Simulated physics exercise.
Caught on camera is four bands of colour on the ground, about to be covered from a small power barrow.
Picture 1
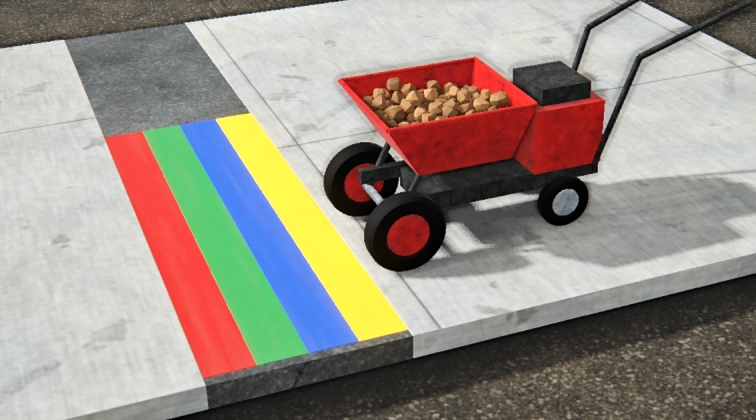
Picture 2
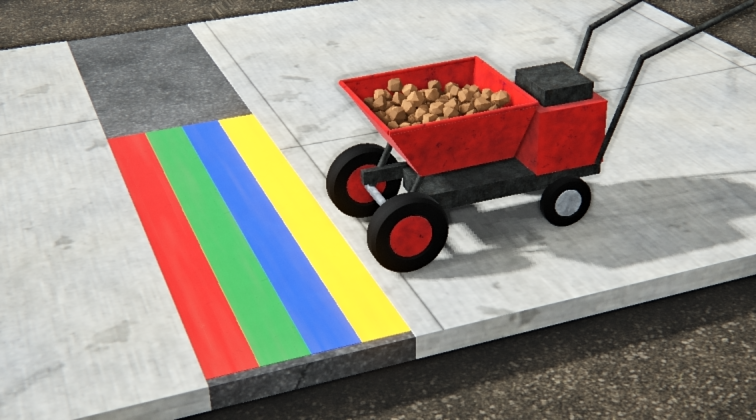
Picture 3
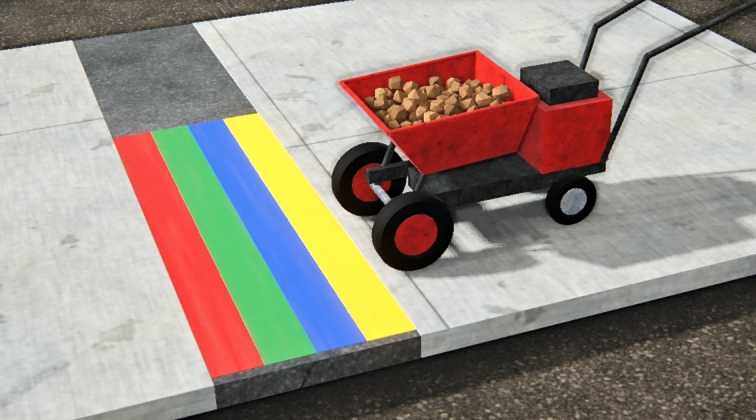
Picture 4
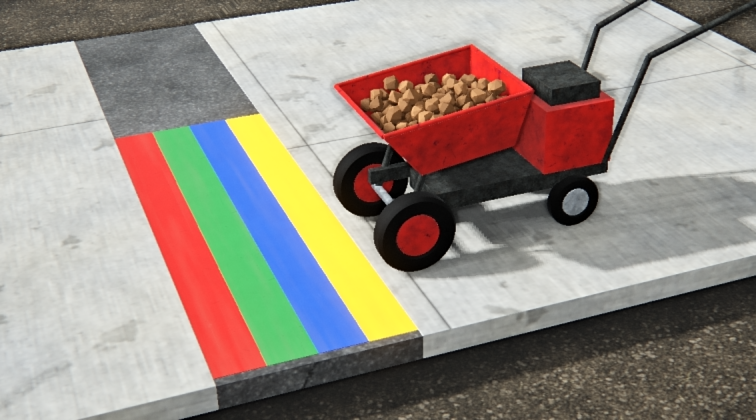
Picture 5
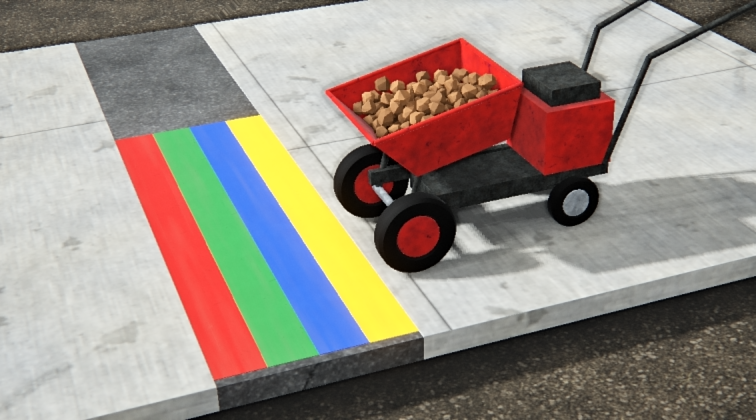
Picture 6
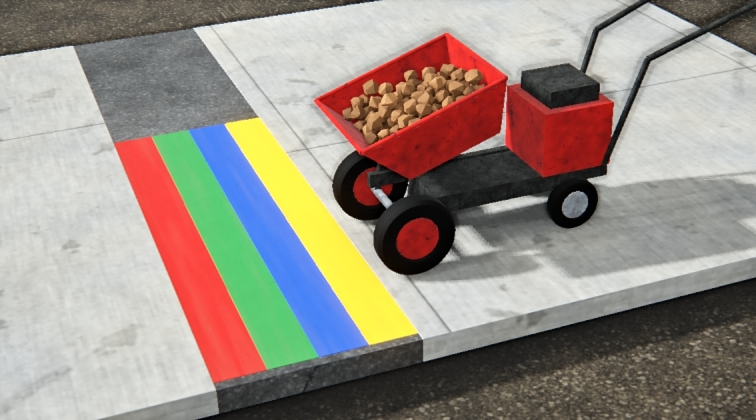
A pale paved slab with dark, rough ground along its edges is seen from above at an angle, the view shifting very slightly. Red, green, blue and yellow bands lie side by side at left, below a dark grey patch, while a red and black power barrow holding brown clods stands to their right. The skip tilts gradually forward toward the bands, its lip lowering to the left as its back lifts.
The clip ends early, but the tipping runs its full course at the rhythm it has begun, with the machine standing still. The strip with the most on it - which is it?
That is the green strip.
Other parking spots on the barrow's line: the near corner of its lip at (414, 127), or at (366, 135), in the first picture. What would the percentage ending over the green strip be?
In order: 30 % and 40 %.
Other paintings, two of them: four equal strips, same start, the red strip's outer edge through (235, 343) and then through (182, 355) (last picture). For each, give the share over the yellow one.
About 0 and 0 per cent.
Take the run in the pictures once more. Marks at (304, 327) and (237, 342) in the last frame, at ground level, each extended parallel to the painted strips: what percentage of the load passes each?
Some 80 and some 20 per cent, respectively.
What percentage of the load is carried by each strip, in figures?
Per strip, roughly: Yellow 0, blue 20, green 45, red 25.
Just after the last frame, skip tipped steeply; every one in the skip.
A moment on, skip tipped right over; the larger part in the skip; about a tenth over the blue strip; about a tenth over the green strip; just a few falling.
Further on, skip tipped right over; about a tenth in the skip; about a tenth over the blue strip; roughly half over the green strip; roughly a quarter over the red strip; about a tenth off the paint.
When it is over, skip tipped right over; just a few in the skip; not one over the yellow strip; roughly a quarter over the blue strip; roughly half over the green strip; roughly a quarter over the red strip; about a tenth off the paint.
